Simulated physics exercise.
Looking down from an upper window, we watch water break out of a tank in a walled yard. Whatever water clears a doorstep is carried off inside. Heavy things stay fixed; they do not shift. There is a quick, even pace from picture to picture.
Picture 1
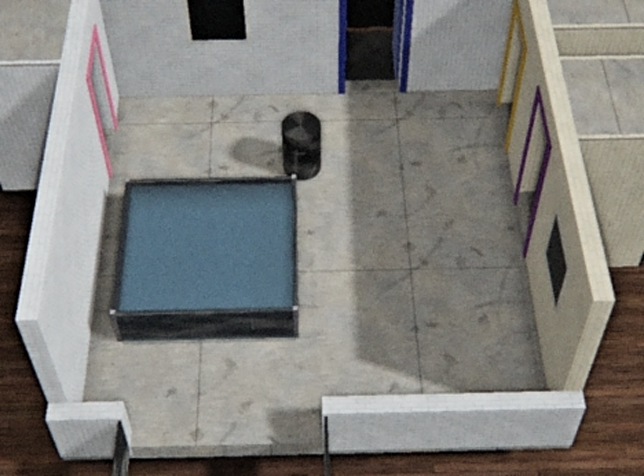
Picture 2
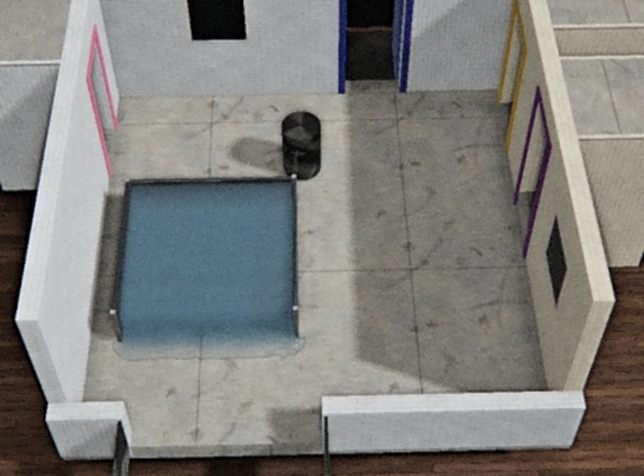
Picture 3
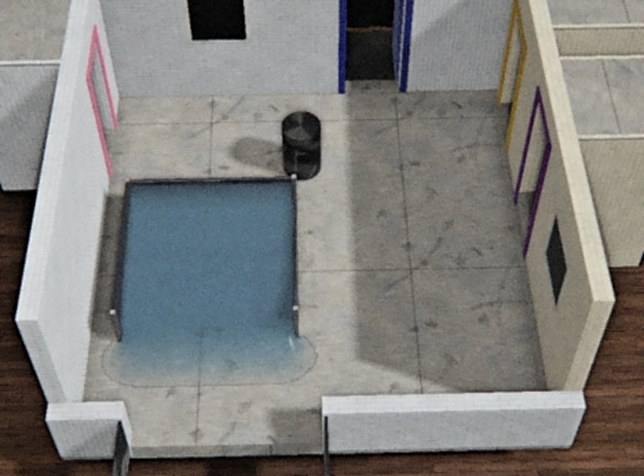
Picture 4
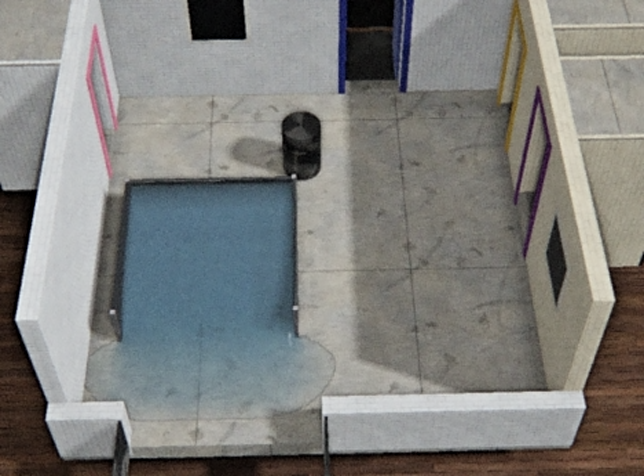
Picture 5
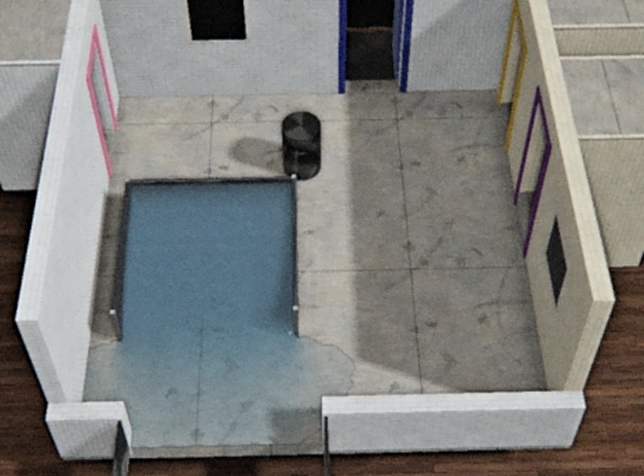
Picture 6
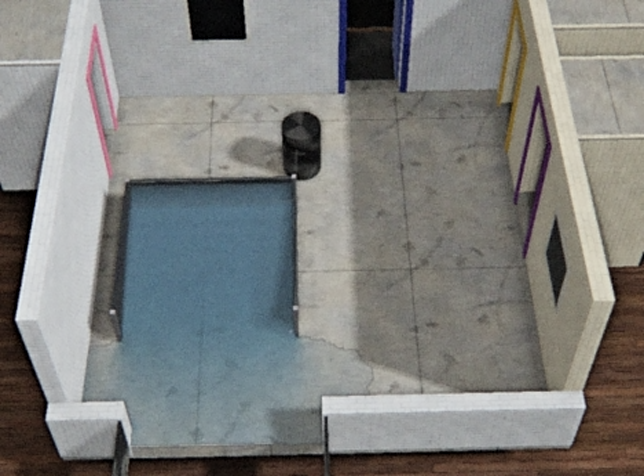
Walled yard seen from above, blue water pouring from the near side of a square tank and spreading across the pale floor.
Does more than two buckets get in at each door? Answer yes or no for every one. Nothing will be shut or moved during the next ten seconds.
Yellow door: No, purple door: No, pink door: No, blue door: No.
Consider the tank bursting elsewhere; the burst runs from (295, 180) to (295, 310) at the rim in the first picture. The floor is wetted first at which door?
That would be the purple one.
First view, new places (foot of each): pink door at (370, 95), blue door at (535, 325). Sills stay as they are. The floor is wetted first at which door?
The blue one.
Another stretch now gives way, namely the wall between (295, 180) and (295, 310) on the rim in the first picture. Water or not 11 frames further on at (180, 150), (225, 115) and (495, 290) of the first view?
Unwetted, unwetted, submerged.
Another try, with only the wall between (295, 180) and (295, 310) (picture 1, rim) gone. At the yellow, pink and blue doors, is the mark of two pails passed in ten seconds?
Going door by door: The yellow one gets too much, the pink one gets too much, and the blue one gets too much.
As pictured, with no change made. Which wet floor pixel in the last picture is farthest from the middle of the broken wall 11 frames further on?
Close to (531, 421), I think.
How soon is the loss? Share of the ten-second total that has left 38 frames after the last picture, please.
I'd put it at 90 per cent.
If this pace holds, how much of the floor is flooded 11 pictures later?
Estimated share: About 20 %.
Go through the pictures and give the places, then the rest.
In the first picture, still water in the tank at (208, 246).
In the second picture, water pours out at (207, 327) and has run to (298, 345).
In the third picture, water pours out at (207, 329) and has run to (307, 363).
In the fourth picture, the front is at (321, 382), out from the gap at (208, 330).
In the fifth picture, water pours out at (208, 330) and has run to a hidden place.
In the sixth picture, the front is at a hidden place, out from the gap at (208, 330).
A moment on, water covers 20 % of the floor; the yellow door not reached, the purple door not reached, the pink door not reached, the blue door not reached.
Next, water covers 20 % of the floor; the yellow door not reached, the purple door not reached, the pink door not reached, the blue door not reached.
Then, water covers 30 % of the floor; the yellow door not reached, the purple door not reached, the pink door not reached, the blue door not reached.
Later, water covers 45 % of the floor; the yellow door not reached, the purple door wet at the sill, nothing in, the pink door wet at the sill, nothing in, the blue door not reached.
In the end, water covers 55 % of the floor; the yellow door not reached, the purple door wet at the sill, nothing in, the pink door wet at the sill, nothing in, the blue door not reached.
